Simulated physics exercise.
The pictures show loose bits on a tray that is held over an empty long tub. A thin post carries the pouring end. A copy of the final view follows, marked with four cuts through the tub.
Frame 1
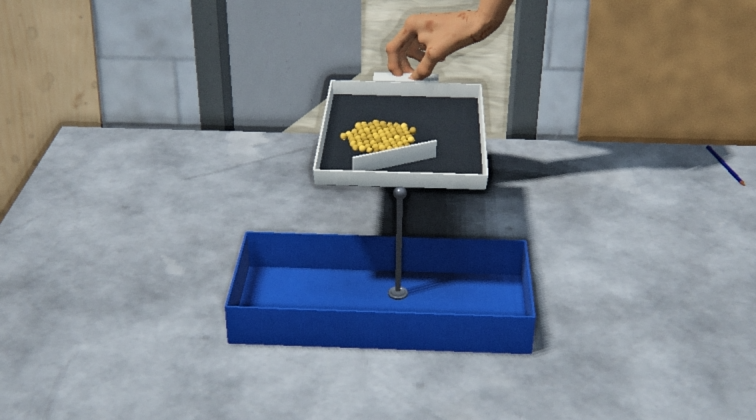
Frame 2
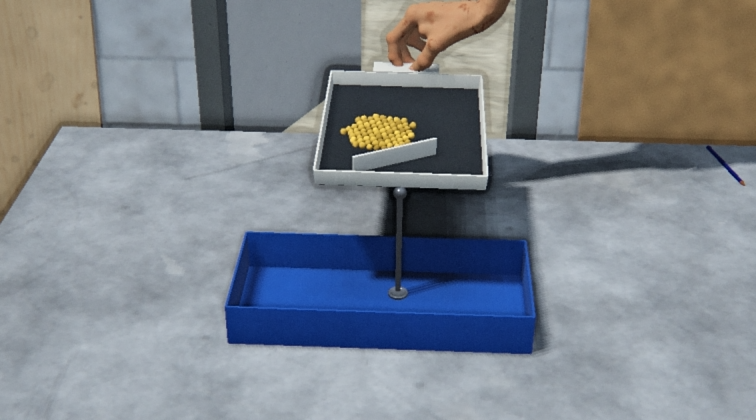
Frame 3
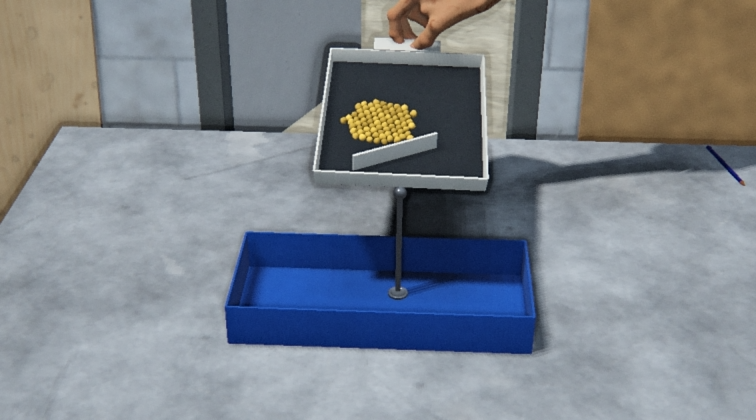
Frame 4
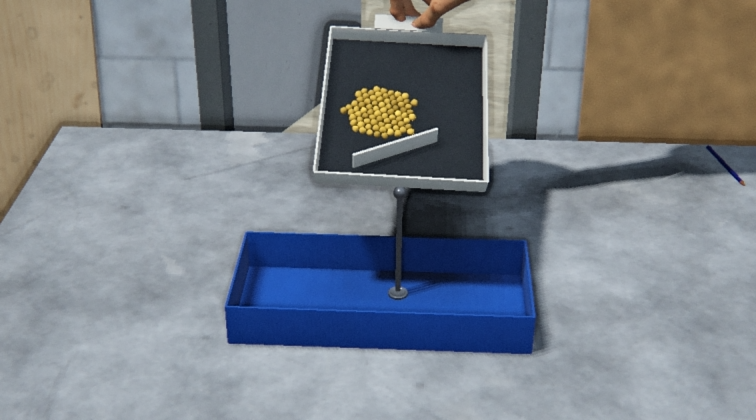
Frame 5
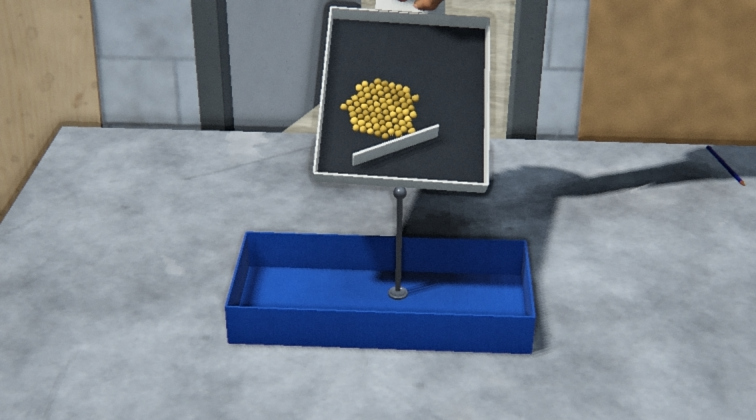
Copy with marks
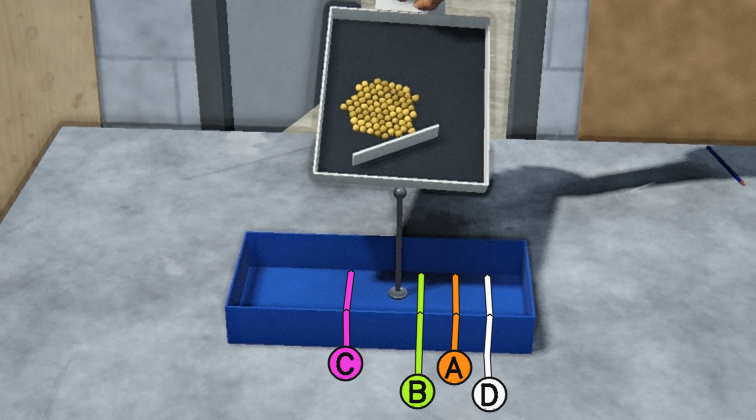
A tray holding a cluster of small yellow balls behind a slanted white fin starts out nearly level above an empty blue tub. A hand at its far edge lifts that side steadily, tilting the tray clearly toward the viewer, while the balls stay bunched beside the fin.
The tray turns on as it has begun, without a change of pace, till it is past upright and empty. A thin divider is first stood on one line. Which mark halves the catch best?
C works best here.
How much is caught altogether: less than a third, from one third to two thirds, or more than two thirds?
About that: More than two thirds.
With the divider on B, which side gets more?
More lands on the left.
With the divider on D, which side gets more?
The left side.
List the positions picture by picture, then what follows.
Corners of the pouring end near (316, 169) and (486, 174), level; middle of the load near (383, 136), puffed corn balls, in the first picture.
Corners of the pouring end near (316, 169) and (486, 175), barely tipped; fin from (353, 157) to (436, 138), in the second picture.
Corners of the pouring end near (316, 170) and (486, 178), a little tipped; front corners of the tub near (226, 307) and (534, 317), in the third picture.
Corners of the pouring end near (316, 171) and (486, 180), clearly tipped; far corners near (332, 28) and (485, 36), in the fourth picture.
Corners of the pouring end near (316, 172) and (486, 183), clearly tipped; the right corner sinks a little lower, in the fifth picture.
On the marked copy, line A crosses the front rim at (456, 314); line B crosses the front rim at (420, 313); line C crosses the front rim at (346, 311); line D crosses the front rim at (489, 316).
Choosing A, of what is caught, the whole lot on the left of the divider, none at all on the right.
Choosing B, of what is caught, the whole lot on the left of the divider, none at all on the right.
Choosing C, of what is caught, close to half on the left of the divider, close to half on the right.
Choosing D, of what is caught, the whole lot on the left of the divider, none at all on the right.
